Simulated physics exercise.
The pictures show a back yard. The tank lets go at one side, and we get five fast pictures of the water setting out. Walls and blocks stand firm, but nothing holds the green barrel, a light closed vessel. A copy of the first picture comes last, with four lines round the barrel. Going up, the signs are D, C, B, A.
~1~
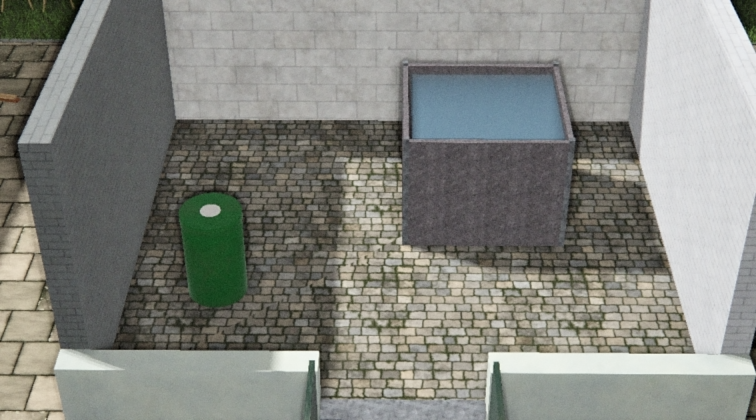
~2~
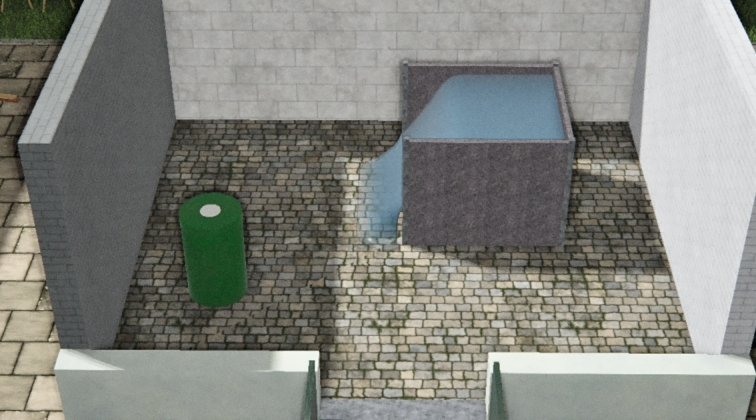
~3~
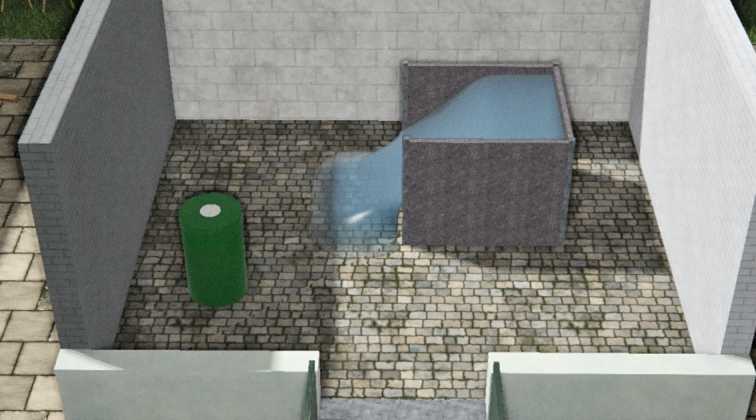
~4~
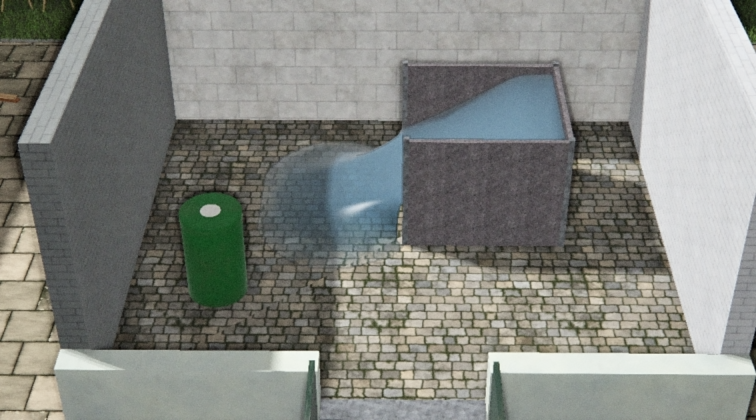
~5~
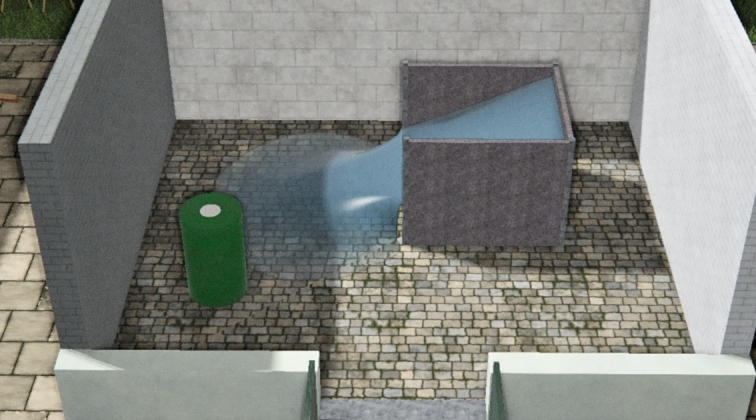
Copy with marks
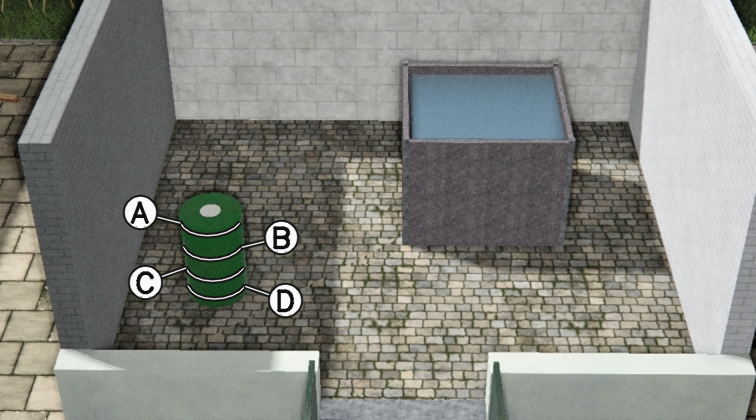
Water fills a square stone tank to the brim in a walled, cobbled back yard, with a green barrel standing still to the left. It then pours out through the tank's left side onto the ground, and spreads leftward in a widening, rounded sheet towards the barrel as the level at that side drops.
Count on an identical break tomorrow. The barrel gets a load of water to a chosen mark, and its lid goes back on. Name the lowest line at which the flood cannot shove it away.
I would pick mark B.
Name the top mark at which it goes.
That would be C.
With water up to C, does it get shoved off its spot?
Yes, that goes wrong.
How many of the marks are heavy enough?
Two of the four.
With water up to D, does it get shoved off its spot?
Yes, that goes wrong.
In white, A at (207, 235); B at (209, 259); C at (212, 281); D at (214, 299); from the bottom up D, C, B, A.
Choosing A, it does not move.
Choosing B, it does not move.
Choosing C, it is pushed about its own width away.
Choosing D, it is pushed about 6 times its own width away.
